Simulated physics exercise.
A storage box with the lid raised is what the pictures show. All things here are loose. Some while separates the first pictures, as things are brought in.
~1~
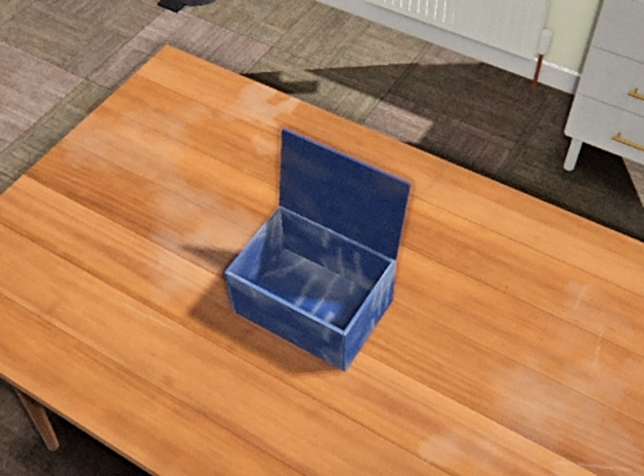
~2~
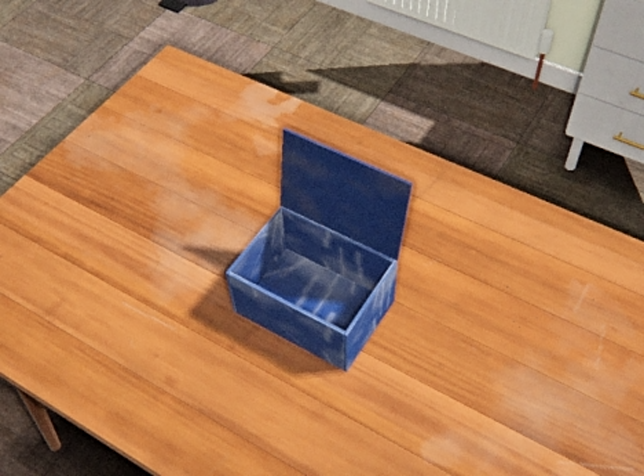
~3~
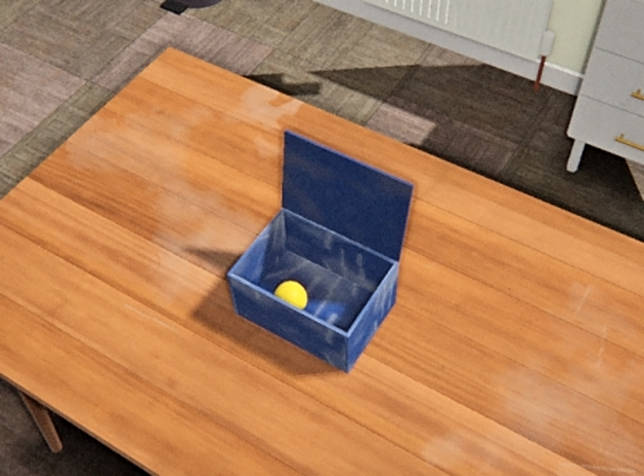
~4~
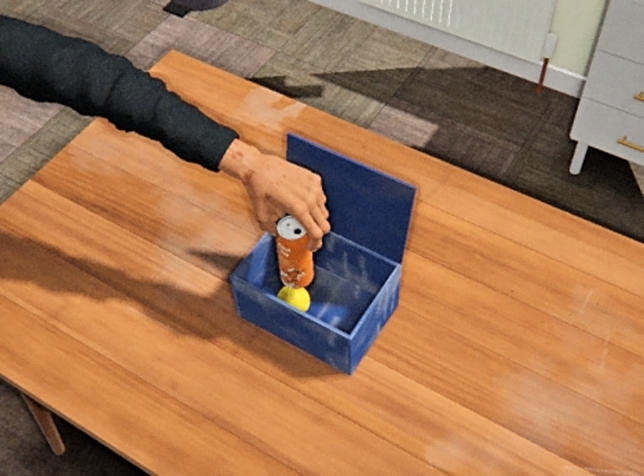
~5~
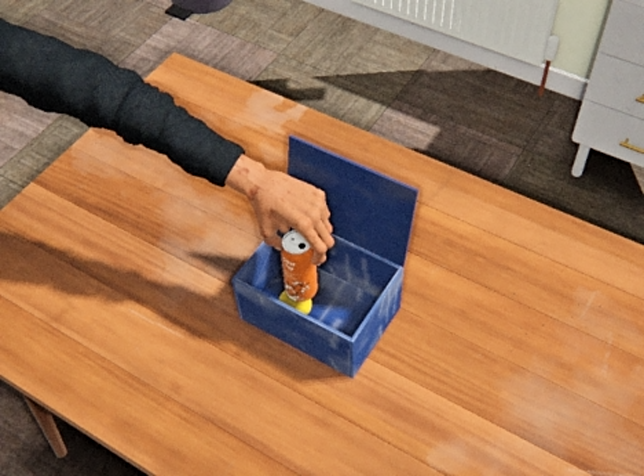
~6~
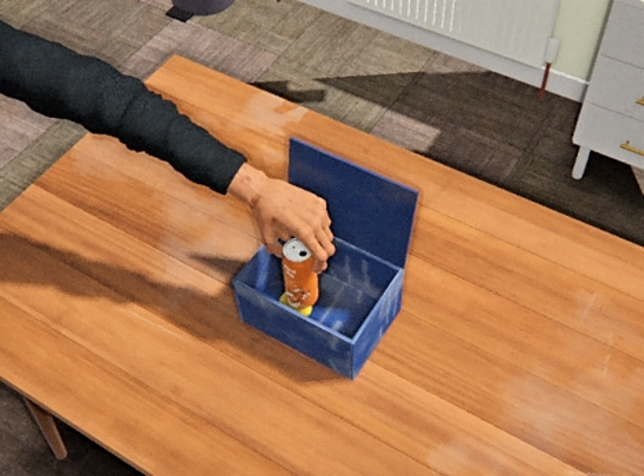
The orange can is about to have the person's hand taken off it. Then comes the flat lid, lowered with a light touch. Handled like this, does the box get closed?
Shuts.
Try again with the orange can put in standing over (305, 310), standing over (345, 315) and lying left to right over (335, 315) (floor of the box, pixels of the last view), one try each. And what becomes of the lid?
Well, the first try leaves the lid lying shut, the second leaves it standing open, and the third leaves it lying shut.
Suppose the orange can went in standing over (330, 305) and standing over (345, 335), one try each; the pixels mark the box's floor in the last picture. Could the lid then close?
Case one: Lid left up; case two: Lid left up.
Then, 0.40 s later than the last frame, orange can on its side near (333, 311); yellow lemon moved a little.
Then, 1.10 s later than the last frame, lid starting down; orange can on its side near (347, 292); yellow lemon moved about its own width.
Then, 1.60 s later than the last frame, lid 56° above the rim; orange can on its side near (348, 291); yellow lemon moved about its own width.
Then, 1.90 s later than the last frame, lid 21° above the rim; orange can on its side near (348, 291); yellow lemon moved about its own width.
When it is over, lid shut; lying over in the box, orange can; yellow lemon as before. End places, in pixels of the last picture, orange can near (348, 291).
